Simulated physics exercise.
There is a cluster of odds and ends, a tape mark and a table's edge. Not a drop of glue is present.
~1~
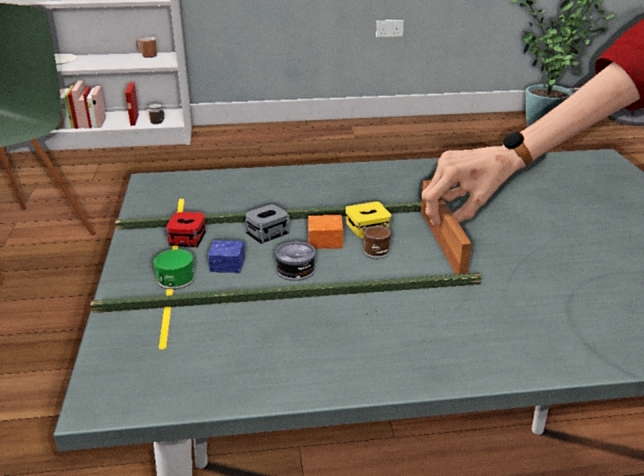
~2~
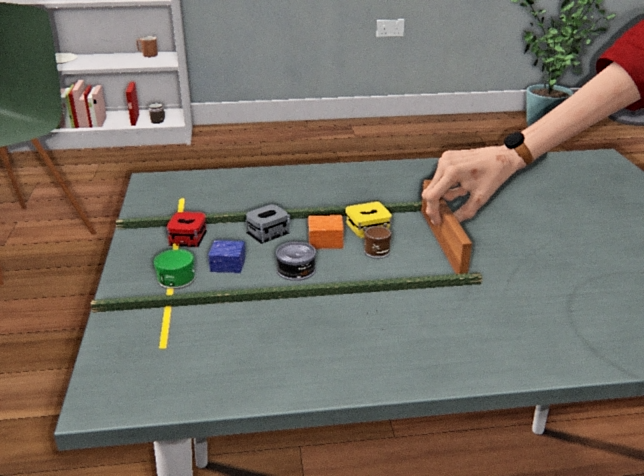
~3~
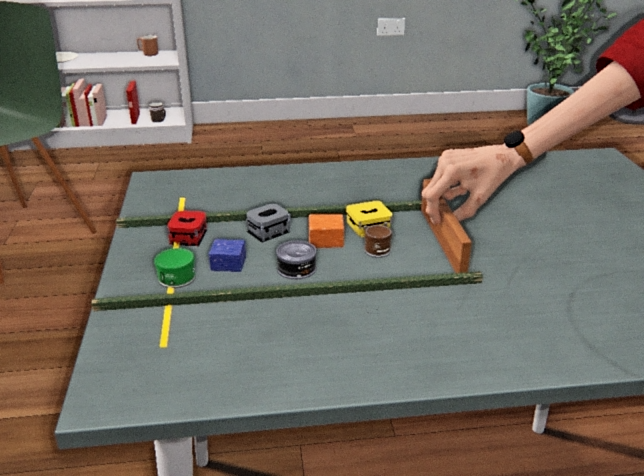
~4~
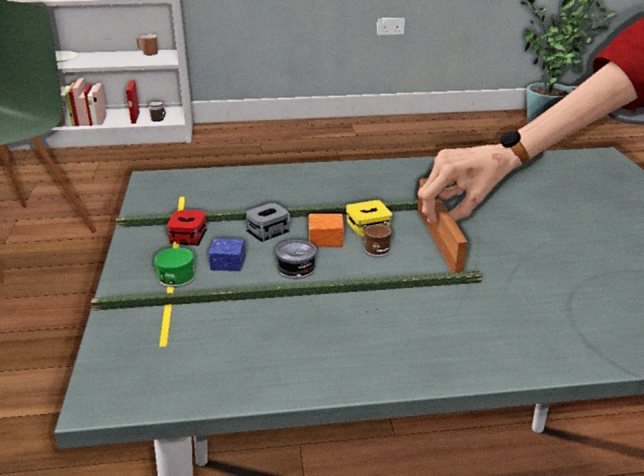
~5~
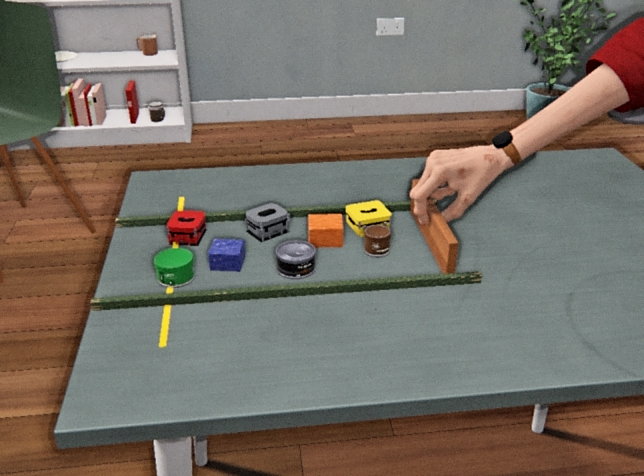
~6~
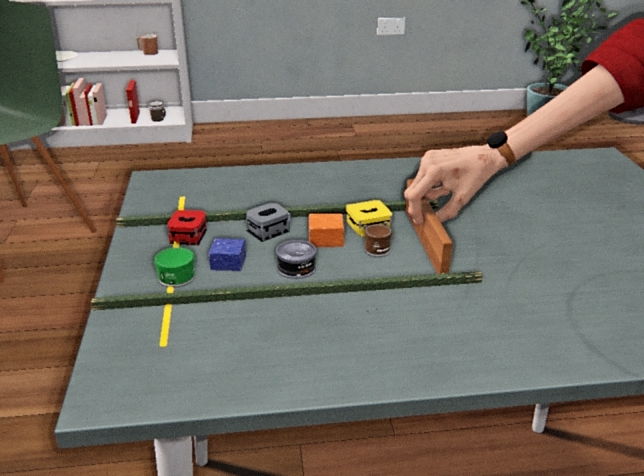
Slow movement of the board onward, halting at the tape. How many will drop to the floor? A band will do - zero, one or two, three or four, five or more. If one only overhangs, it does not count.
Missing: Below three, above nil.
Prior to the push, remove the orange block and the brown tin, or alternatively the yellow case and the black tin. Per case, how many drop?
The first count is 1 and the second is 0.
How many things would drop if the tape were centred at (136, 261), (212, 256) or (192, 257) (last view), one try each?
It would be 5, 0 and 1.
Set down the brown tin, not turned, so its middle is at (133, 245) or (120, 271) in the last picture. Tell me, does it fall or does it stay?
In turn it goes over; falls.
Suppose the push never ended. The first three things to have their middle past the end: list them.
First the red case, next the grey case, then the green tin.
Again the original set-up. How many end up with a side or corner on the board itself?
Looks like 3 of them, all told.
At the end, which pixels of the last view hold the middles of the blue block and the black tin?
Result: One at about (124, 263), the other at about (150, 274).
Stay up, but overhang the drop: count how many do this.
2, I think.
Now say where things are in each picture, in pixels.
Green tin (175, 269); red case (187, 230); blue block (227, 257); board (444, 226); tape (174, 261), in the first frame.
Red case (187, 230); board (444, 226), in the second frame.
Blue block (228, 256); yellow case (369, 220), in the third frame.
Green tin (175, 268); black tin (296, 259), in the fourth frame.
Red case (187, 228); orange block (326, 231), in the fifth frame.
Green tin (176, 267); red case (188, 228); blue block (228, 255); board (427, 225); tape (174, 258), in the sixth frame.
Soon after, none off yet; green tin at rest near (176, 267); red case at rest near (188, 228); blue block at rest near (228, 255).
Then, none off yet; green tin at rest near (176, 267); red case at rest near (187, 228); blue block moving near (224, 257).
Further on, none off yet; green tin moved about its own width near (145, 275); red case moved well along near (131, 230); blue block moved well along near (171, 260).
At rest, the number that fall off is one or two; fallen, red case.
